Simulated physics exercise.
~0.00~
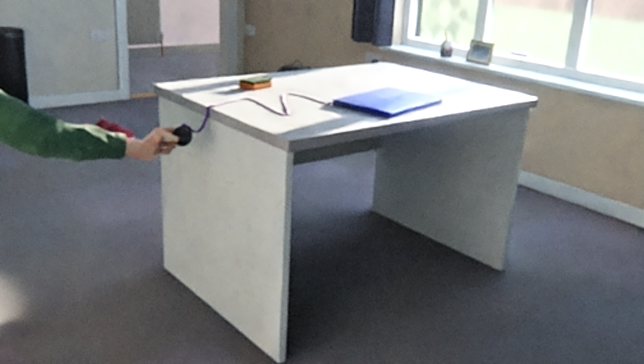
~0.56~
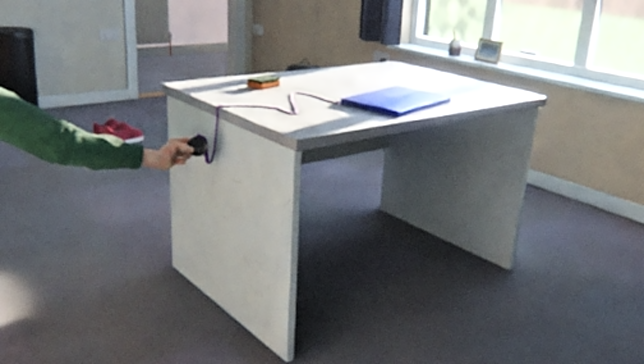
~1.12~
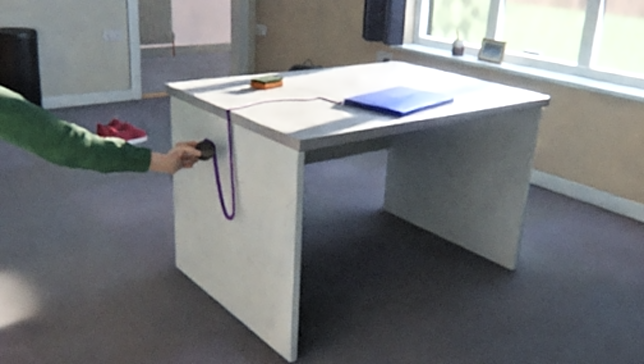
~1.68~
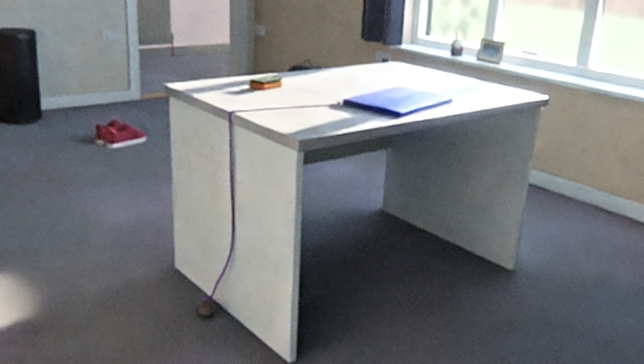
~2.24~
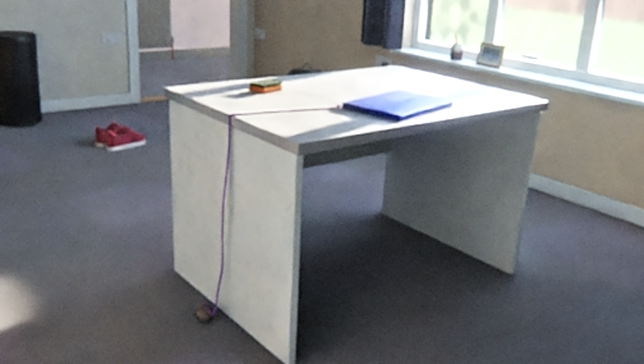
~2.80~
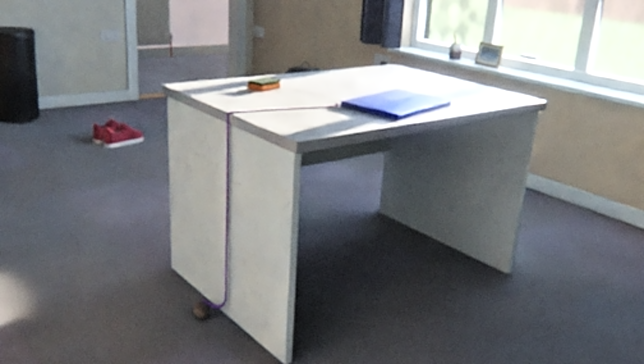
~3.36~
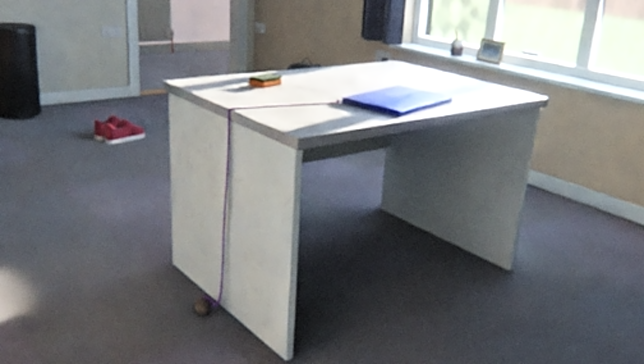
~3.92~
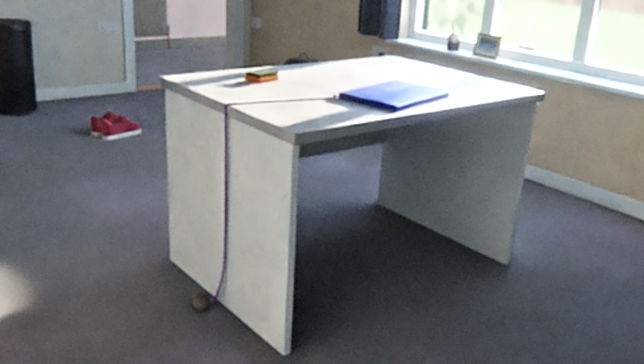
A black ball on a ribbon, held by a hand off the left end of a white desk, was let go and dropped to the floor, with the ribbon trailing over the edge, while the blue laptop and the sponge stayed put on top.
